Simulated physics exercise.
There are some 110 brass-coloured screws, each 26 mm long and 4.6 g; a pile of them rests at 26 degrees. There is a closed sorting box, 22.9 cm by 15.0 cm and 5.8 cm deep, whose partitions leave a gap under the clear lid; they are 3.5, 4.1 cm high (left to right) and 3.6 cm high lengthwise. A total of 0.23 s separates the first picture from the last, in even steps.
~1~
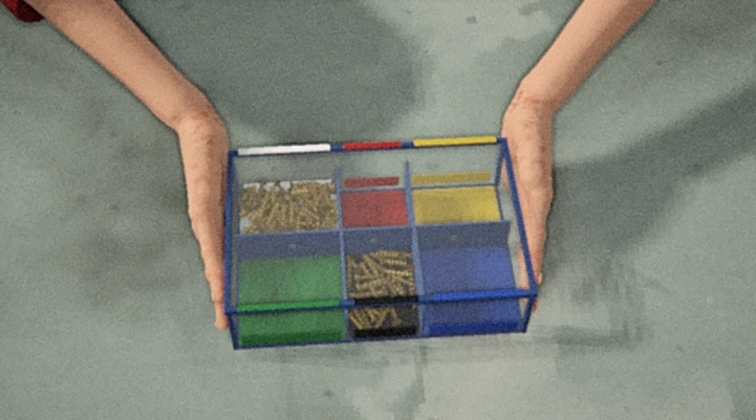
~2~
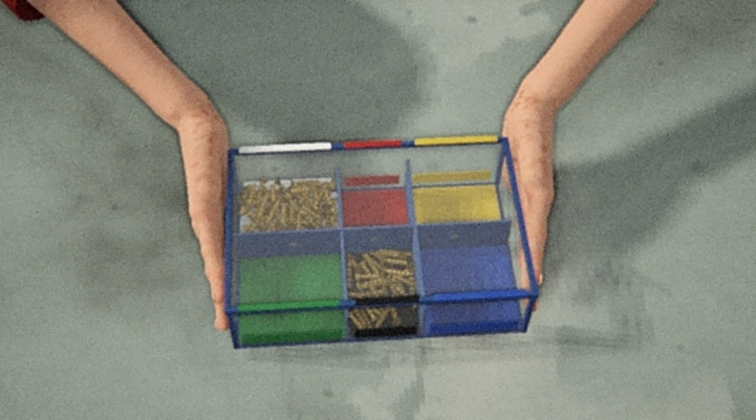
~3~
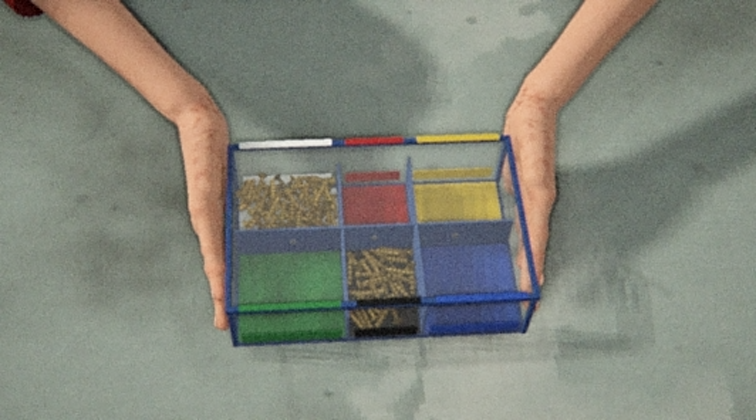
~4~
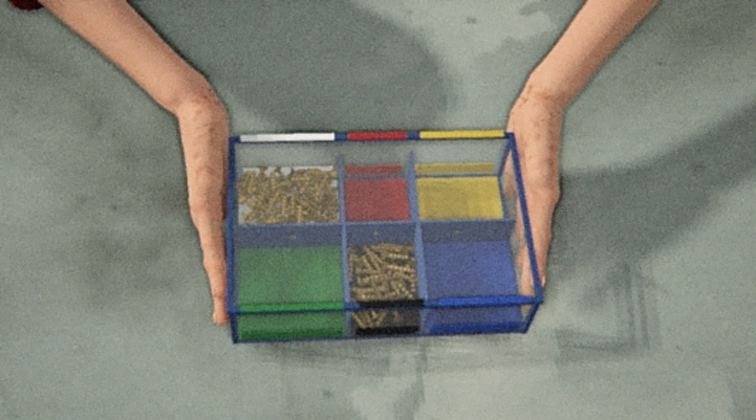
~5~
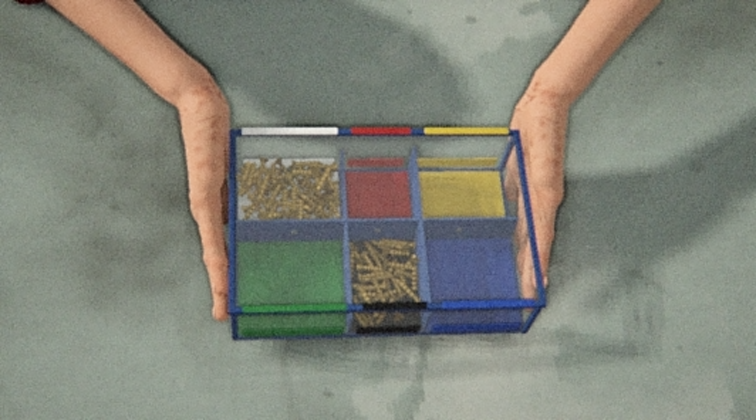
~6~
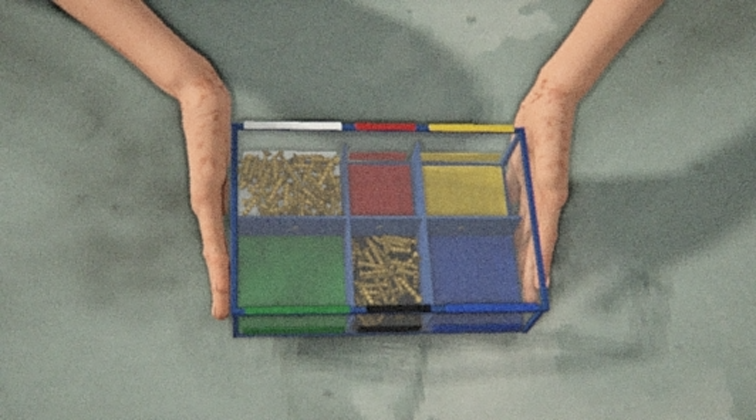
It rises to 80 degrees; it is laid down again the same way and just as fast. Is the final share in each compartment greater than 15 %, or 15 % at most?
Red: 15 % at most, blue: 15 % at most, green: 15 % at most, yellow: 15 % at most, white: Greater than 15 %, black: Greater than 15 %.
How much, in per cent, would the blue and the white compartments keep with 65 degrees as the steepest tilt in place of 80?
Result - blue at 0 percent, white at 65 percent.
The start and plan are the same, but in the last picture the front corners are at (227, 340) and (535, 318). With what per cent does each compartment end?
In per cent, the final split is red 0, blue 0, green 25, yellow 0, white 45, black 30.
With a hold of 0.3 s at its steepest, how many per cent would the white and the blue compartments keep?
In that case white 40; blue 5.
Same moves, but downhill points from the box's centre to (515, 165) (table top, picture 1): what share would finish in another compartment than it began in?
Estimate: Some 15 per cent.
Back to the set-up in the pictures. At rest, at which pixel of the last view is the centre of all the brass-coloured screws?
(328, 243) or so.
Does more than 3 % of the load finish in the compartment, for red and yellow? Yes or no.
Red: False; yellow: False.
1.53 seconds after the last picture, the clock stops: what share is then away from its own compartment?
Near 20 per cent of it.
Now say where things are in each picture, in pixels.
In the first frame, box tilt 0 degrees, front corners at (230, 309) and (532, 292); white 70 %, black 30 %.
In the second frame, box tilt 1 degrees, front corners at (230, 309) and (533, 292).
In the third frame, box tilt 3 degrees, front corners at (231, 309) and (534, 295).
In the fourth frame, box tilt 6 degrees, front corners at (232, 309) and (537, 298), lowest corner right front.
In the fifth frame, box tilt 10 degrees, front corners at (234, 309) and (540, 302), lowest corner right front.
In the sixth frame, box tilt 14 degrees, front corners at (237, 310) and (543, 306), lowest corner right front; white 70 %, black 30 %.
Then, 0.92 s after the last picture, tilt 80 degrees; white 65 %, black 30 %.
Then, 1.53 s after the last picture, tilt 35 degrees; green 10 %, white 50 %, black 40 %.
Then, 2.19 s after the last picture, tilt 0 degrees; green 10 %, white 50 %, black 40 %.
In the end, red 0 %, blue 0 %, green 10 %, yellow 0 %, white 50 %, black 40 %.
